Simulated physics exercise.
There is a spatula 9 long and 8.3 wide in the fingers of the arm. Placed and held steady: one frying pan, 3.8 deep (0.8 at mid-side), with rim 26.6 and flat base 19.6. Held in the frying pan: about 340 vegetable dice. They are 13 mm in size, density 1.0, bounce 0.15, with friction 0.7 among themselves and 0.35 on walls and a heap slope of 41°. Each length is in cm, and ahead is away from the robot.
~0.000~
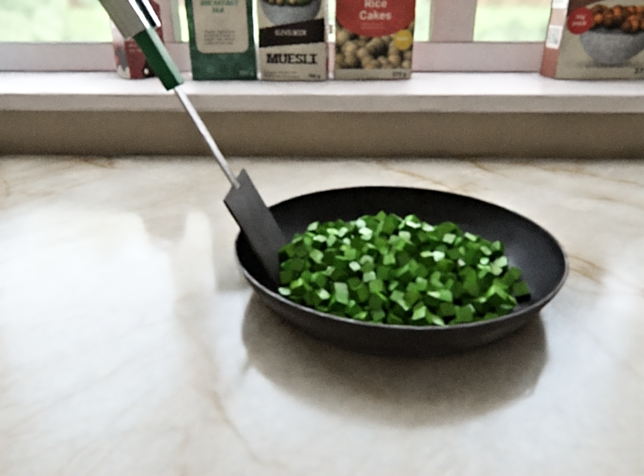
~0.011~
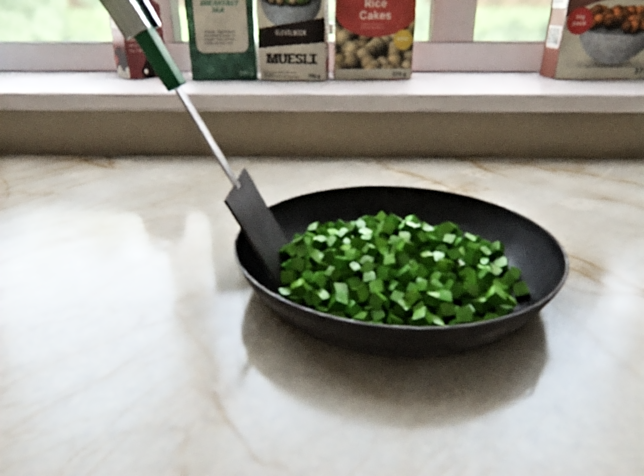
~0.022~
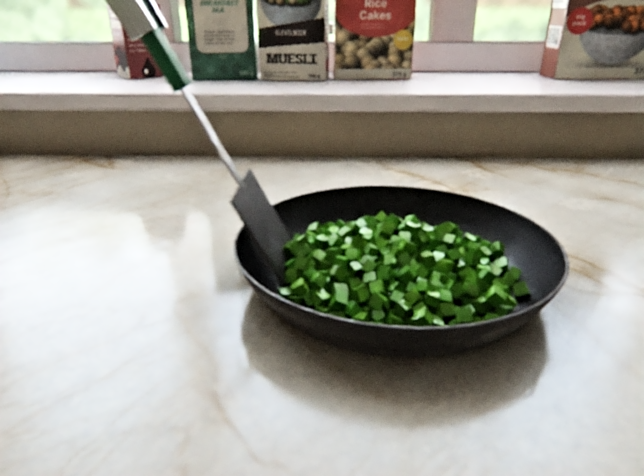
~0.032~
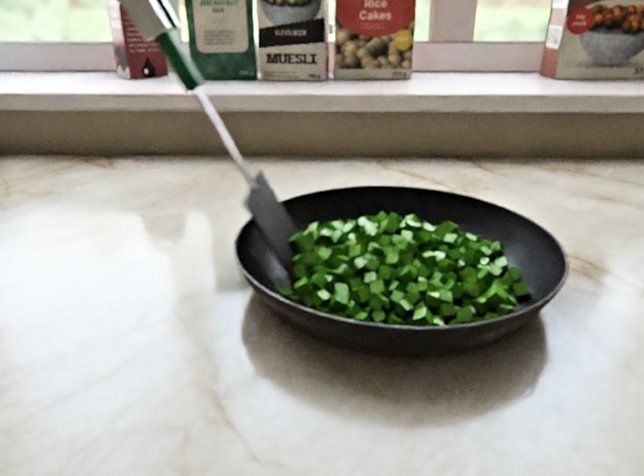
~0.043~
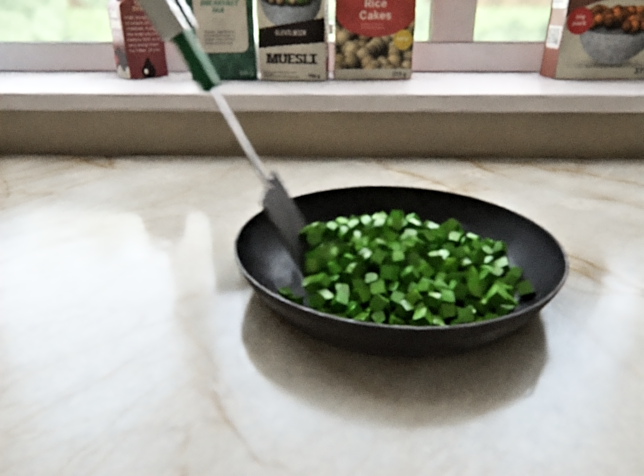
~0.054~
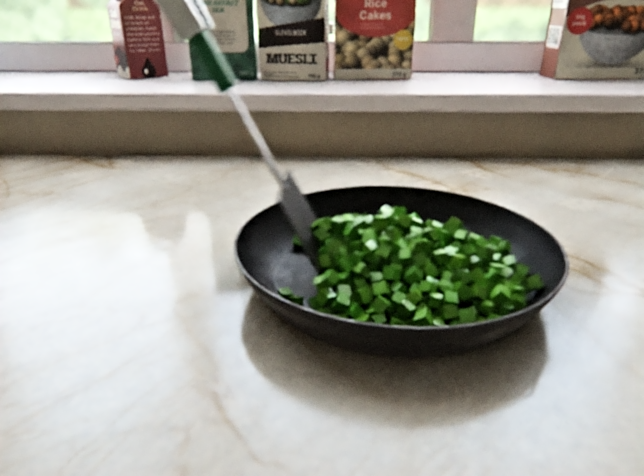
A spatula held by a robot arm rested at the left side of a black frying pan, then slid to the right, pushing the chopped green vegetables into a slightly higher heap.
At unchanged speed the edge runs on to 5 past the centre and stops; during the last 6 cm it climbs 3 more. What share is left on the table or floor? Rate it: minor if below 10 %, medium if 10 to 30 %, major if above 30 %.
Rating: Medium.
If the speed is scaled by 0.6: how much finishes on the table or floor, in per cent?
I'd put it around 5 per cent.
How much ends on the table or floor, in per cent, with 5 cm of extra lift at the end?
Close to 15 in a hundred.
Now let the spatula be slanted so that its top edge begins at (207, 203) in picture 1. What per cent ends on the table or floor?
About 15 per cent.
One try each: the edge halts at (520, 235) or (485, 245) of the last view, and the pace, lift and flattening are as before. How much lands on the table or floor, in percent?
40 % and 30 %.
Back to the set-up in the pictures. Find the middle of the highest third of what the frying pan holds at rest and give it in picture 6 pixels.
Around (500, 243).
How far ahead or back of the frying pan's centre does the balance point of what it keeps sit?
5.0 cm ahead.
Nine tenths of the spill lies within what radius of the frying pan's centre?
I'd put it at about 40 centimetres.
After 0.08 s, sloping 63°, highest piece 6 above the table; 341 in the frying pan.
After 0.11 s, sloping 63°, highest piece 7 above the table; 341 in the frying pan.
After 0.32 s, sloping 63°, highest piece 5 above the table; 292 in the frying pan, 46 on the table or floor, 3 on the blade or in flight.
After 1.37 s, sloping 63°, highest piece 5 above the table; 291 in the frying pan, 50 on the table or floor.
At rest, 291 in the frying pan, 50 on the table or floor. That is 15 % on the table or floor.
